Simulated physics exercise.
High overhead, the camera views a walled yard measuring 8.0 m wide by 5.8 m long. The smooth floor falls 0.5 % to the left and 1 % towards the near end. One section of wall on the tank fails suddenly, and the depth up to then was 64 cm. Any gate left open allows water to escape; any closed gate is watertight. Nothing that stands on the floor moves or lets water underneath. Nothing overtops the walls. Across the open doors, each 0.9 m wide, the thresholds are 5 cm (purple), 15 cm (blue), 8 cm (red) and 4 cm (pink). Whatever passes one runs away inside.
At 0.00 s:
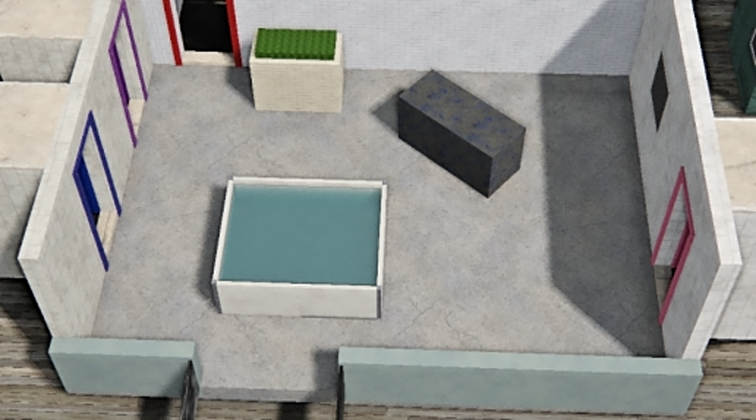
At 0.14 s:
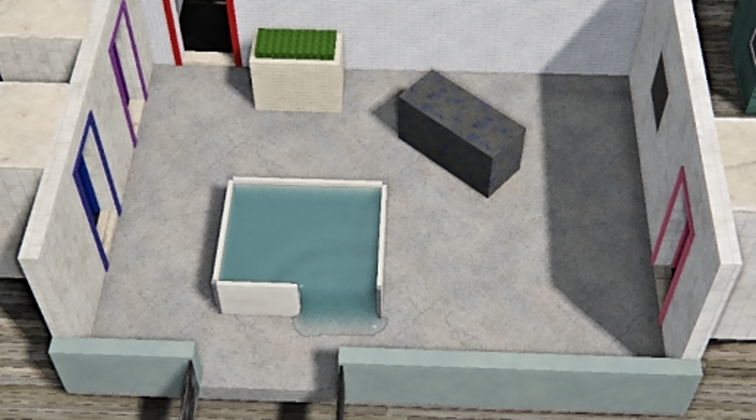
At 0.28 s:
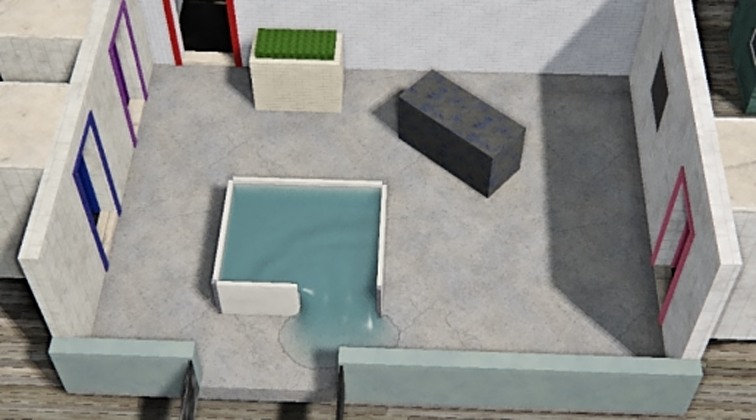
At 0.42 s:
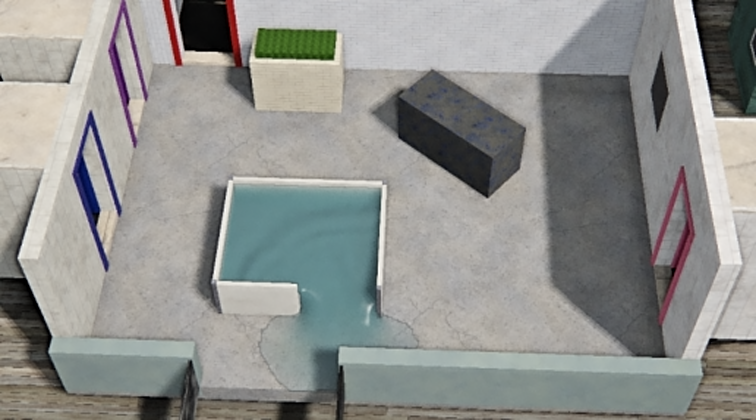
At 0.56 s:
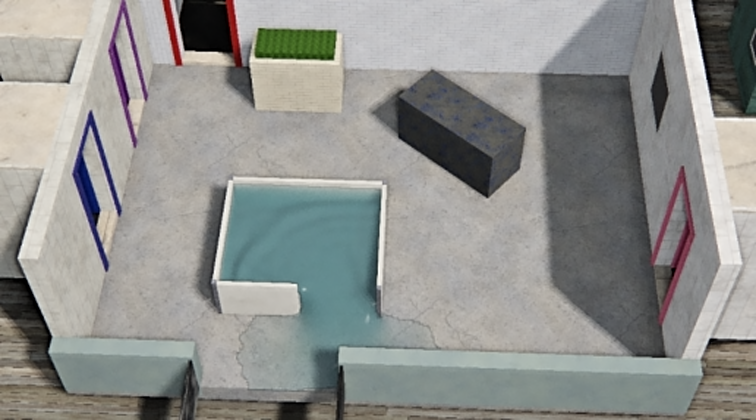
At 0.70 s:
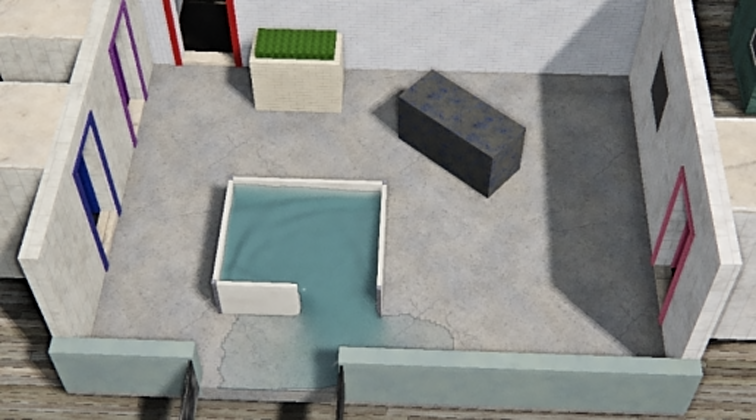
At first, still blue-green water fills a pale rectangular tank in a walled yard, near a planter and a dark block. Then part of the tank's near wall is gone, and water pours through the gap, spreading across the grey floor towards the near wall and its opening while the tank's level drops slightly.
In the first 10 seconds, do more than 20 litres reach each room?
At the purple door, not that much; at the blue door, not that much; at the red door, not that much; at the pink door, more than that.
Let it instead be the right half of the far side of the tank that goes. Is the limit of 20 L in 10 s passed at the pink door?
Note: Pink door, short of the limit.
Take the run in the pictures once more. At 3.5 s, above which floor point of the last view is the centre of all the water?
(381, 289).
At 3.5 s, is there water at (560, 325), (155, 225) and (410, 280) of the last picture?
Status of the three spots: Inundated, free of it, free of it.
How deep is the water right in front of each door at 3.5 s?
Centimetres: Purple 0 / blue 0 / red 0 / pink 12.
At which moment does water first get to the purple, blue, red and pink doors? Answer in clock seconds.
Purple not in the 10 s, blue not within the 10 s, red not within the 10 s, pink 2.2 s.
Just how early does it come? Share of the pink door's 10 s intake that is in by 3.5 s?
About 40 per cent.
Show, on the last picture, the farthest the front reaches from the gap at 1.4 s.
Near (571, 383).
After 1.4 s water covers 10 % of the floor and is deepest (48 cm) near (359, 376); purple door not reached, blue door not reached, red door not reached, pink door not reached.
After 2.2 s water covers 20 % of the floor and is deepest (38 cm) near (359, 376); purple door not reached, blue door not reached, red door not reached, pink door not reached.
After 3.5 s water covers 30 % of the floor and is deepest (26 cm) near (359, 376); purple door not reached, blue door not reached, red door not reached, pink door 12 cm at the sill, 49 L in.
After 6.0 s water covers 40 % of the floor and is deepest (18 cm) near (359, 376); purple door not reached, blue door not reached, red door not reached, pink door 9 cm at the sill, 103 L in.
After 10.0 s water covers 55 % of the floor and is deepest (10 cm) near (346, 375); purple door not reached, blue door not reached, red door not reached, pink door 5 cm at the sill, 129 L in.
